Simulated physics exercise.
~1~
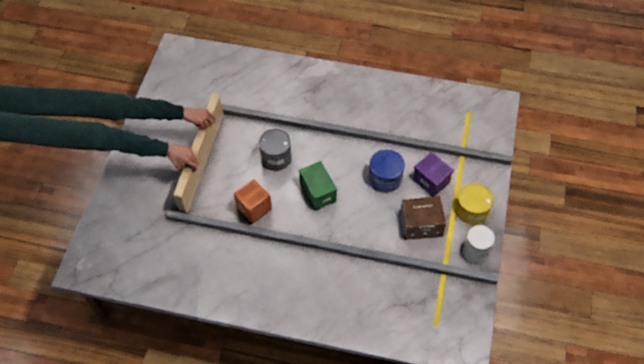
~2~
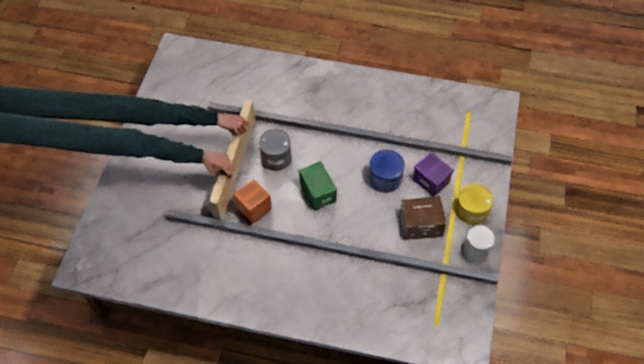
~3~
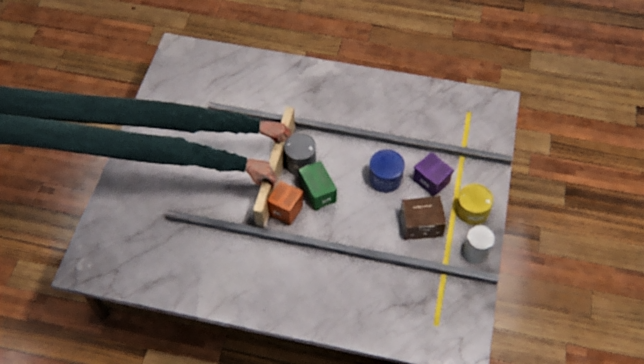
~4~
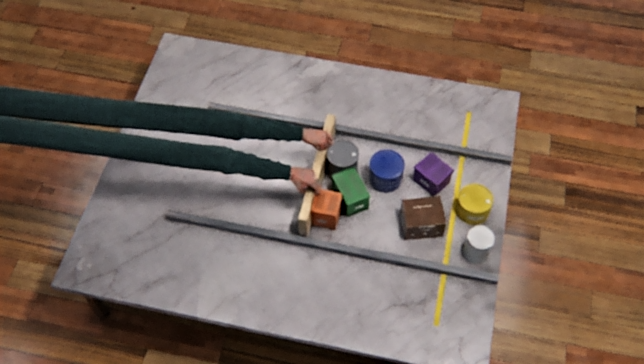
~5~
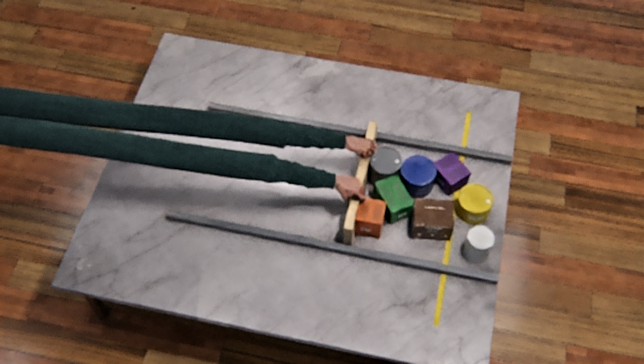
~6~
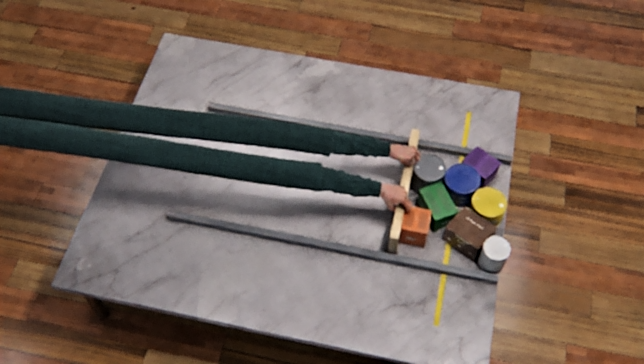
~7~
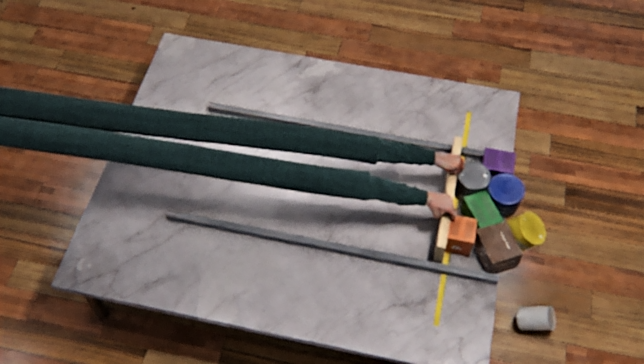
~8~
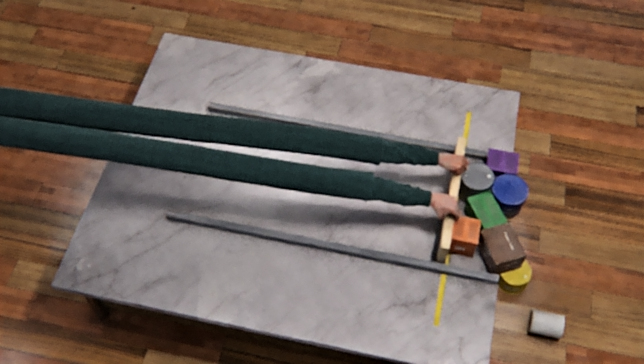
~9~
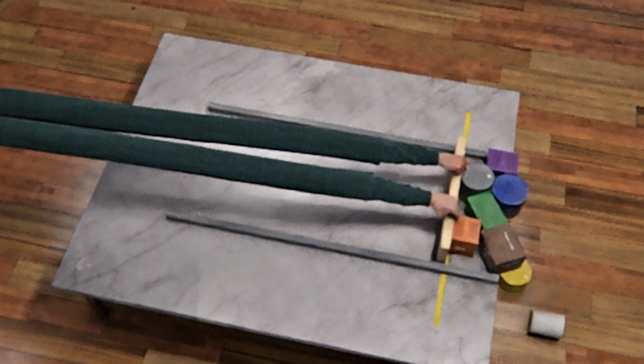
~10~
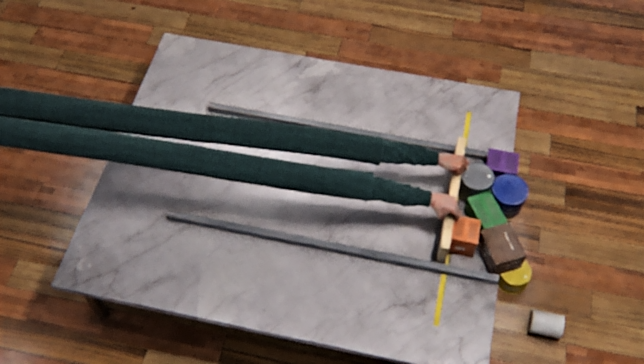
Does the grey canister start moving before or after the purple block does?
The grey canister starts moving before the purple block. The purple block stays still until the pushed group closes in on it.
